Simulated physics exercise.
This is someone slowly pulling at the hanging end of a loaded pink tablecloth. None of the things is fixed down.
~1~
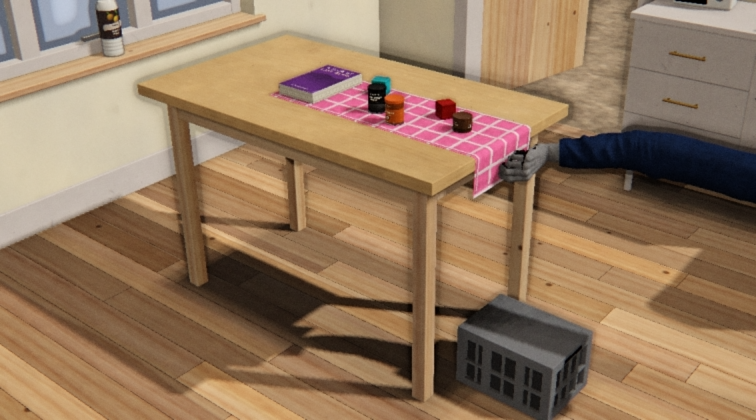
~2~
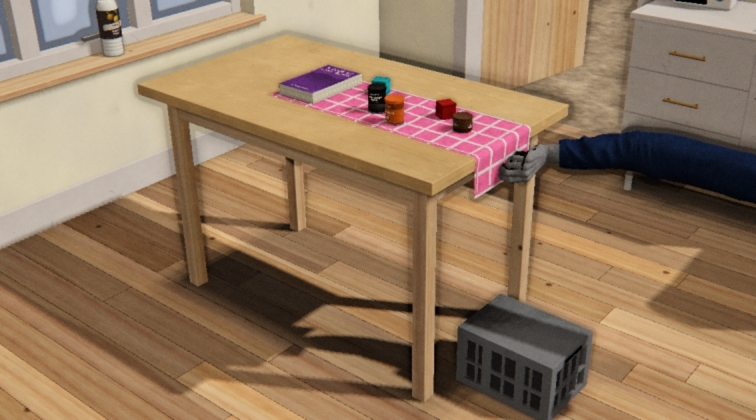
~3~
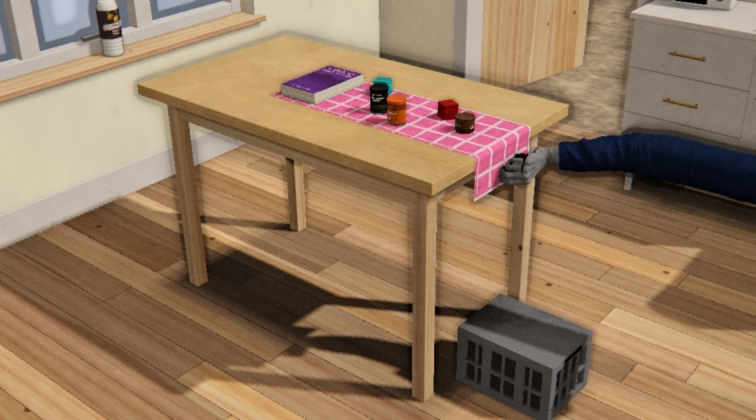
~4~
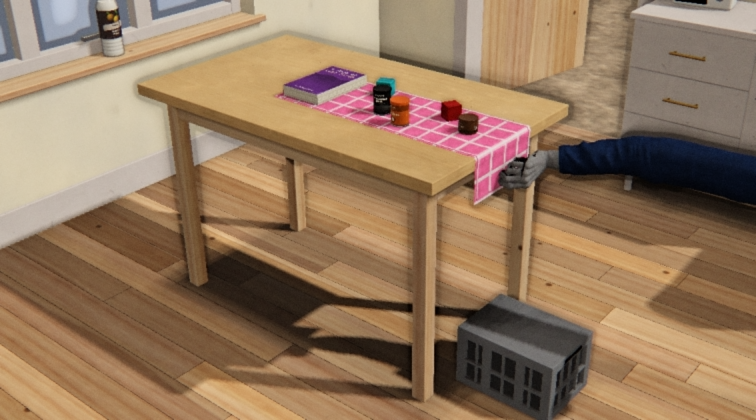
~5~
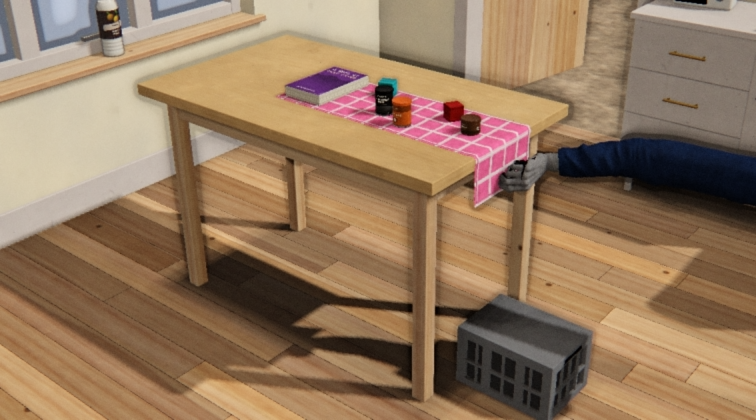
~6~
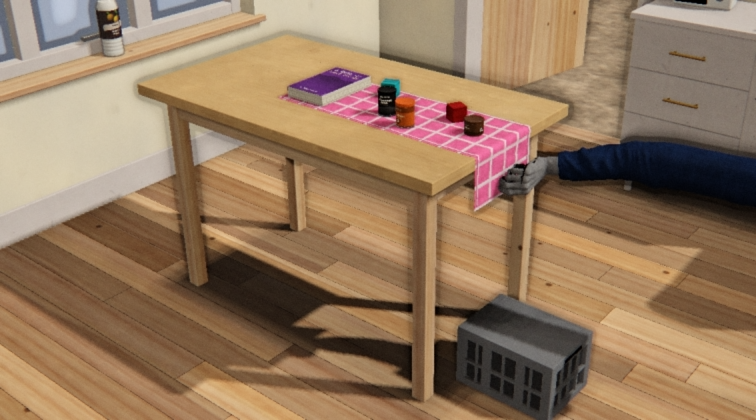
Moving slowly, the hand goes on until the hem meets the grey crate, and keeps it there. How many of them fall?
Four pieces drop off.
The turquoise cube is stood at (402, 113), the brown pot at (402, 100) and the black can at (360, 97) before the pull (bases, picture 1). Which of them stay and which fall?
So the turquoise cube leaves the top, the brown pot leaves the top, and the black can stays aboard.
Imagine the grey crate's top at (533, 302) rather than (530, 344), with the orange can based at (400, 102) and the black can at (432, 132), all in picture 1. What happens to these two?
Orange can: Safe; black can: Lost.
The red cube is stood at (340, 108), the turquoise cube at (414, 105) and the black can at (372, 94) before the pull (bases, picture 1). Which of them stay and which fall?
Here's how it goes: The red cube remains in place, the turquoise cube leaves the top and the black can remains in place.
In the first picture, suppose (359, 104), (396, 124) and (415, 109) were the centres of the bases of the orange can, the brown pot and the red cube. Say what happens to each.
Short version: Orange can stays, brown pot drops, red cube drops.
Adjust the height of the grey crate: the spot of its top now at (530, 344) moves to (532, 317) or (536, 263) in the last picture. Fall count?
For the first height 3, for the second 1.
Early on, hem near (500, 266); brown pot and red cube gone.
Midway, hem on the crate; brown pot, red cube, orange can and black can gone.
Finally, hem on the crate; brown pot, red cube, orange can and black can gone. The answer is four.
